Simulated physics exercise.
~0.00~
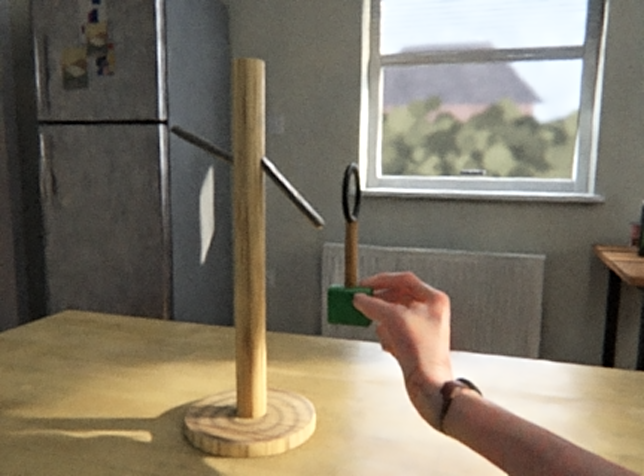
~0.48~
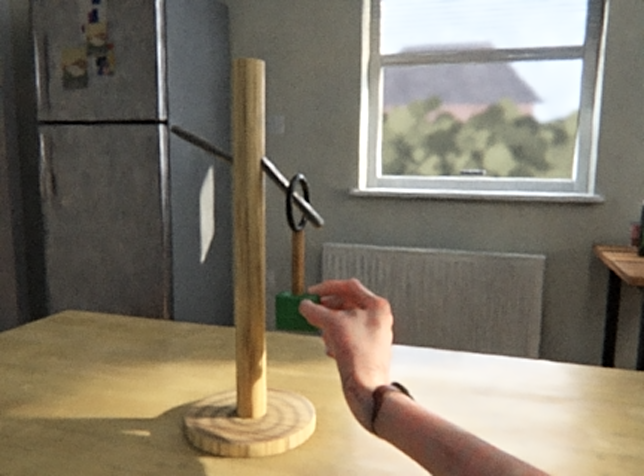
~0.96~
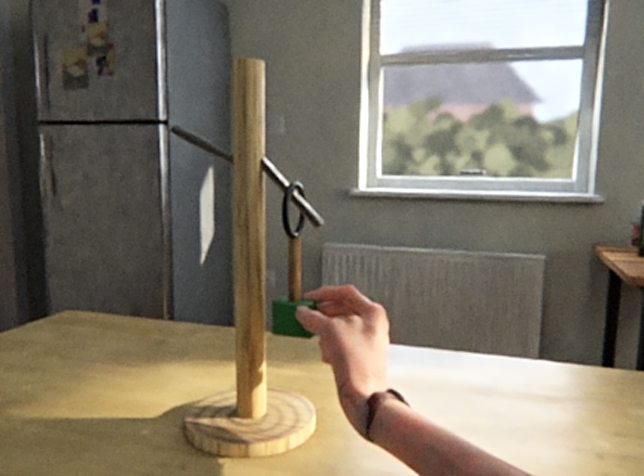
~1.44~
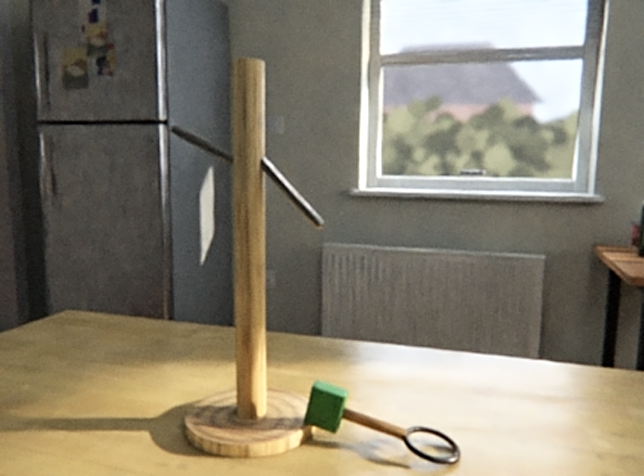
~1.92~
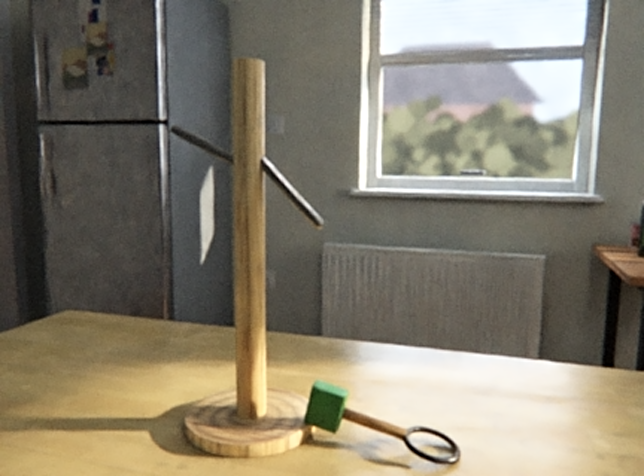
The clip shows a hand bringing a green brush with a ring leftward to the downward-sloping peg of a wooden stand and lowering it there. Once the hand is gone, the brush has fallen and lies still on the table beside the base.
